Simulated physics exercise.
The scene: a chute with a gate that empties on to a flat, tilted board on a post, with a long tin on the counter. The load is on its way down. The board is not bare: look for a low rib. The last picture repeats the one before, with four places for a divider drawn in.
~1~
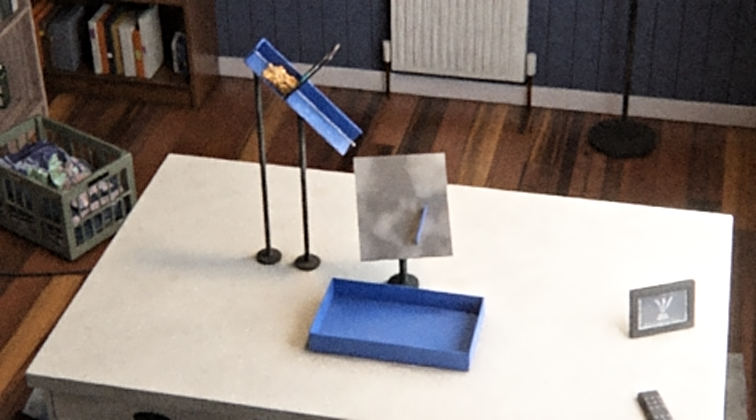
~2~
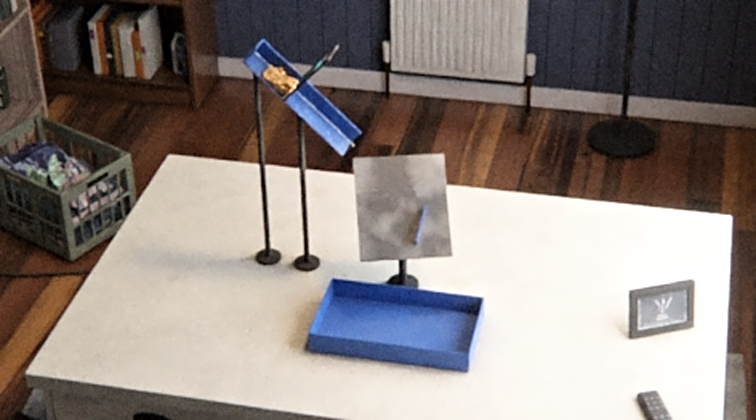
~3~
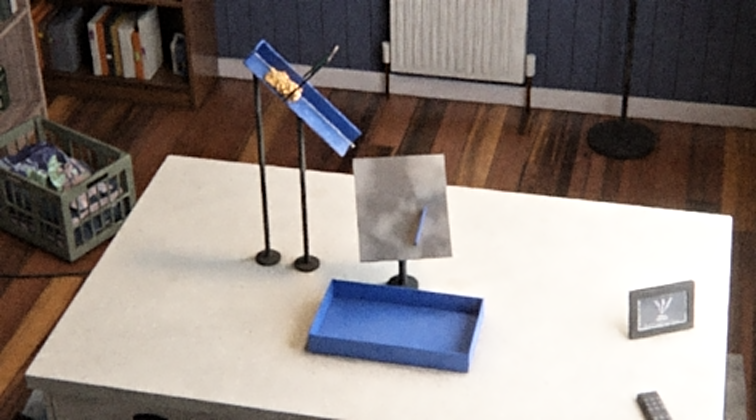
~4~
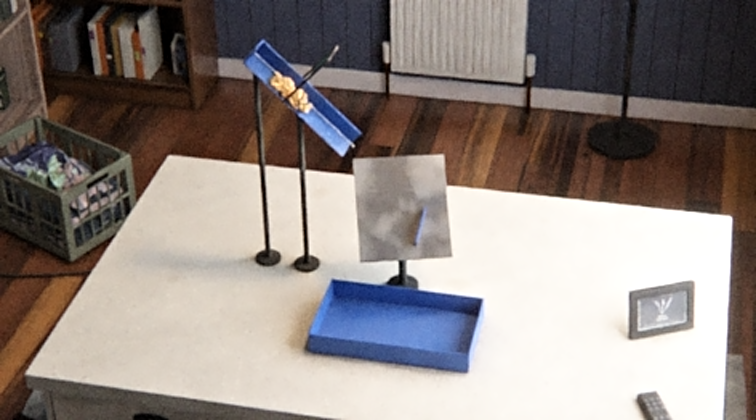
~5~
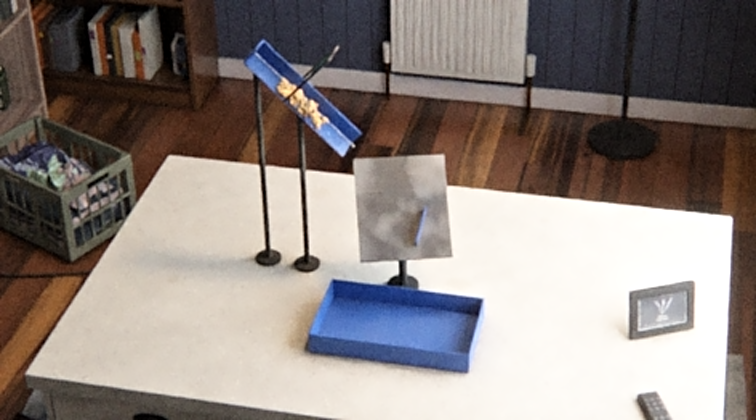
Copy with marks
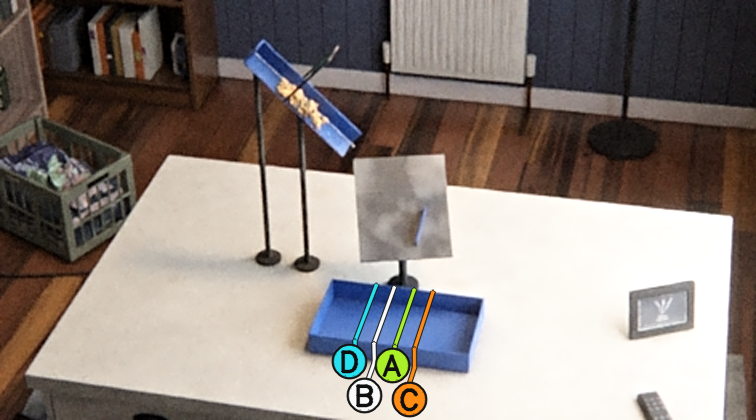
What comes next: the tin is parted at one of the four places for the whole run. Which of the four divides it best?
Take A.
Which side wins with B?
Right.
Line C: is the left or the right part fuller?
The left side.
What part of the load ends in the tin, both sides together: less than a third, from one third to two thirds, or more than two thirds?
About that: More than two thirds.
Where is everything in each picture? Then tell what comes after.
The first picture shows load behind the gate near (283, 79), dried chickpeas; lip of the chute near (347, 149), sloping fairly steeply.
The second picture shows middle of the board near (402, 207), tilted fairly steeply; middle of its low edge near (407, 259); of its high edge near (398, 156).
The third picture shows front corners of the tin near (309, 334) and (469, 355), empty; front of the load near (298, 96).
The fourth picture shows middle of the load near (289, 94); its front near (308, 108), close to a quarter of the way to the lip; rib from (426, 207) to (416, 242).
The fifth picture shows middle of the load near (301, 102); its front near (326, 121), close to half of the way to the lip.
On the marked copy, line A crosses the front rim at (395, 345); line B crosses the front rim at (374, 342); line C crosses the front rim at (414, 348); line D crosses the front rim at (355, 340).
With A, of what is caught, close to half on the left of the divider, close to half on the right.
With B, of what is caught, only a few on the left of the divider, all but a few on the right.
With C, of what is caught, all but a few on the left of the divider, a small share on the right.
With D, of what is caught, only a few on the left of the divider, all but a few on the right.
